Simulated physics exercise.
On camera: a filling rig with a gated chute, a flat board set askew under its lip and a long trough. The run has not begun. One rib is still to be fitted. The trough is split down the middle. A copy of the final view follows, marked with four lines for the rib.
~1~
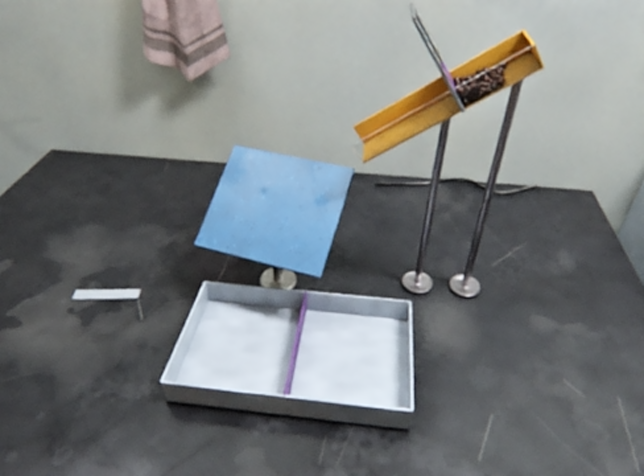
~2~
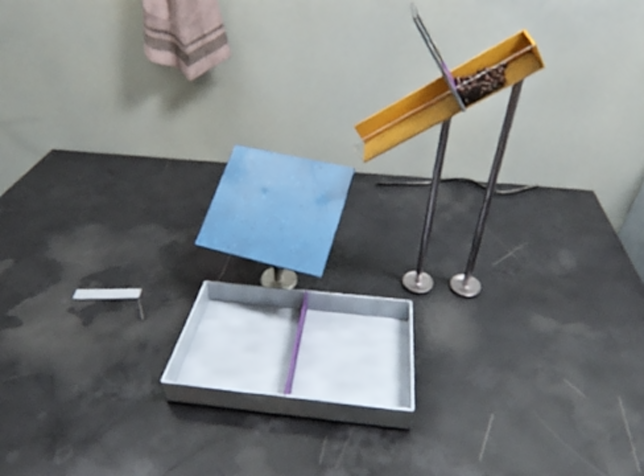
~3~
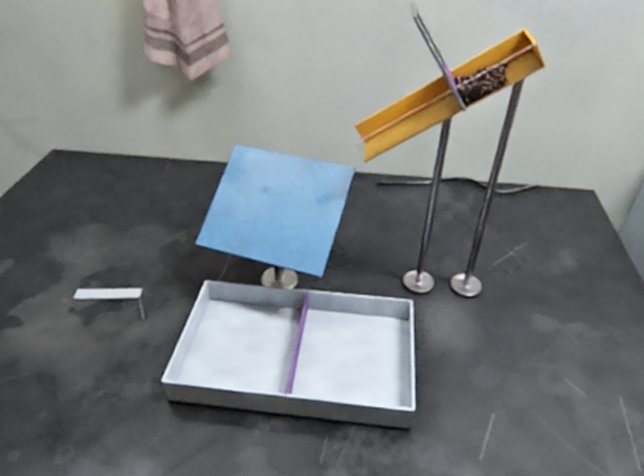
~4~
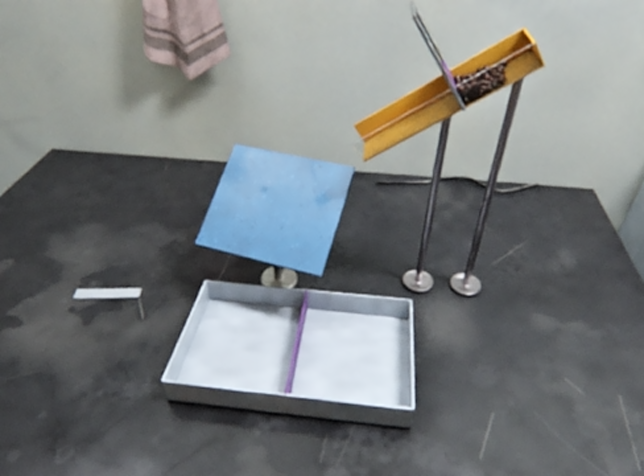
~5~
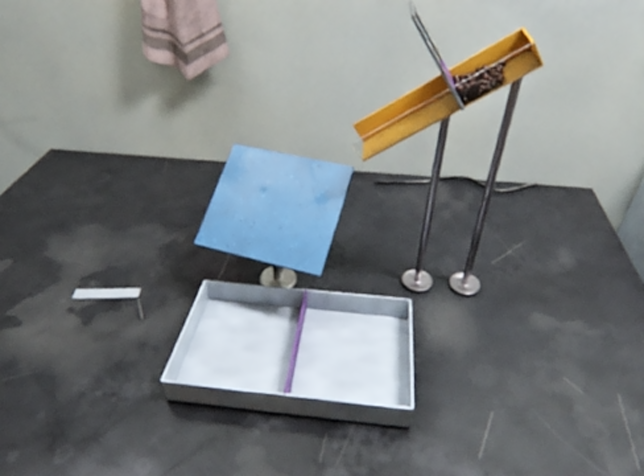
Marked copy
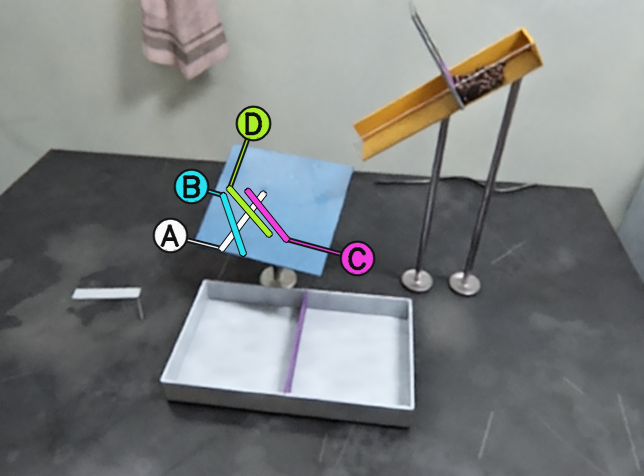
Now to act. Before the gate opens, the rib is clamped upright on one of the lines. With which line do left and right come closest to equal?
Best: C.
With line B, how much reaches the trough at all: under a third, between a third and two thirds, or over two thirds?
Line B gives over two thirds.
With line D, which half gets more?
The left half.
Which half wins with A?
Left.
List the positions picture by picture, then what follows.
The first frame shows load behind the gate at (475, 89), chocolate balls; lip of the chute at (364, 153), sloping gently.
The second frame shows middle of the board at (275, 206), tilted fairly steeply; middle of its low edge at (255, 260); of its high edge at (293, 156).
The third frame shows front corners of the trough at (163, 381) and (414, 410); front end of its middle wall at (286, 395); gate still shut at (448, 73).
The fourth frame shows middle of the load at (475, 87); lip at (364, 152).
The fifth frame shows middle of the load at (474, 86); lip at (363, 151).
On the marked copy, line A from (263, 193) to (221, 248); line B from (223, 195) to (243, 253); line C from (247, 191) to (286, 239); line D from (229, 188) to (269, 234).
For line A, of what is caught, all in the left half, none in the right.
For line B, of what is caught, nearly all in the left half, a stray few in the right.
For line C, of what is caught, about half in the left half, about half in the right.
For line D, of what is caught, nearly all in the left half, a stray few in the right.
